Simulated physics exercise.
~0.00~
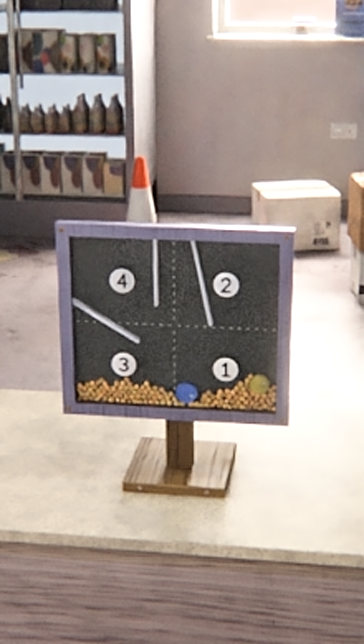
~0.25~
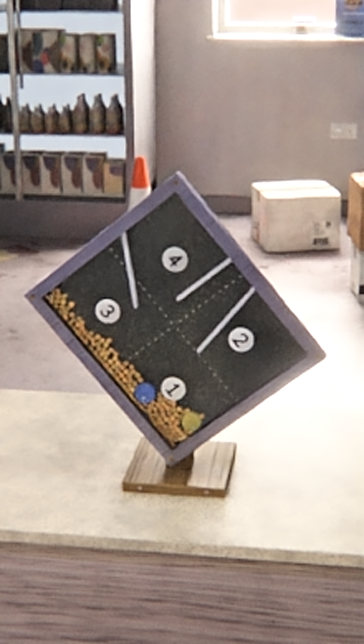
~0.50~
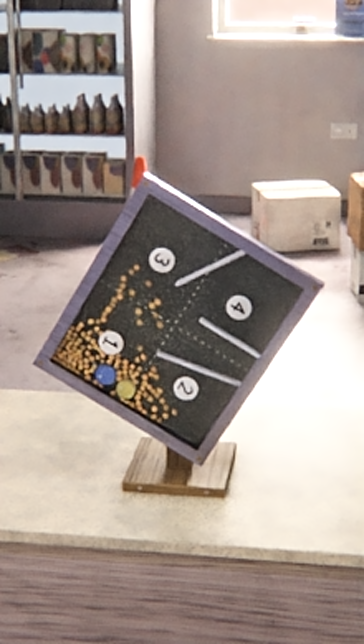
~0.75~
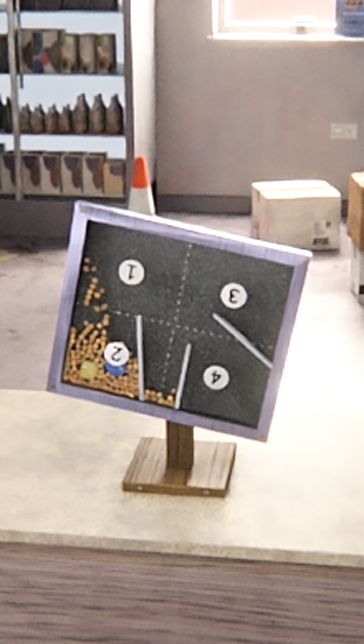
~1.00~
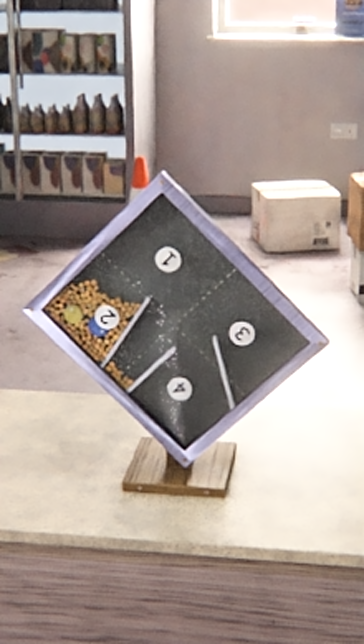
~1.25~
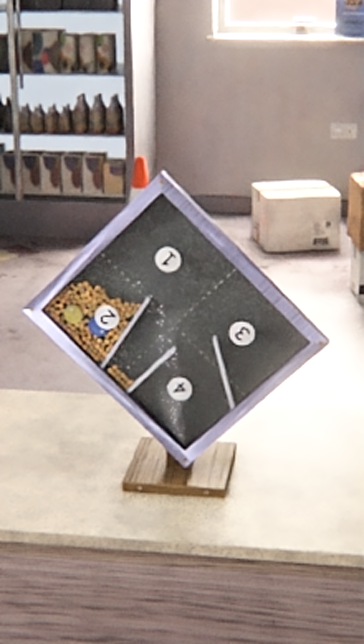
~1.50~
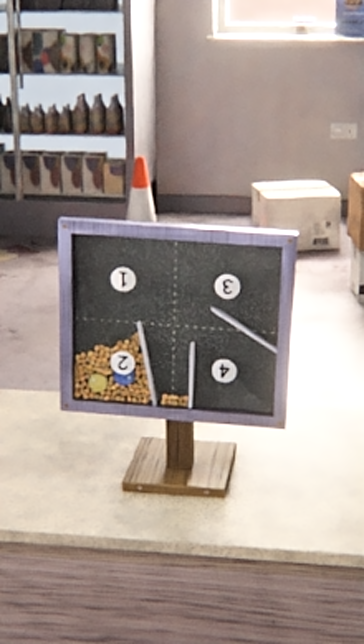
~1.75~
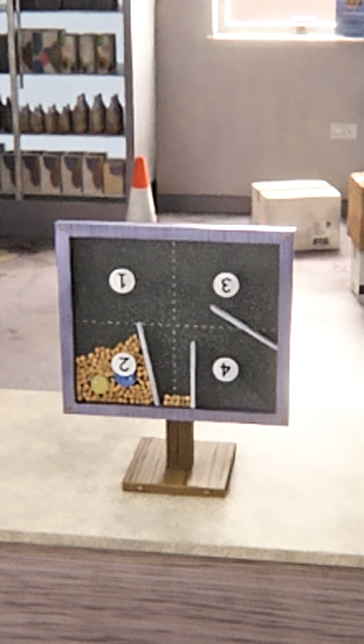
A shallow purple-framed box stands on a wooden post on a pale counter, seen from the front in a storeroom with stocked shelves, an orange cone and cardboard boxes behind. Inside its dark face, marked with numbered quarters and pale bars, tan beads lie along the bottom with a blue disc and a yellow disc. The box turns clockwise, well past upside down, and the beads and discs tumble into the quarter numbered two. It pauses tilted, then swings partway back. It ends level but upside down, both discs and most beads at lower left, a few between the bars.
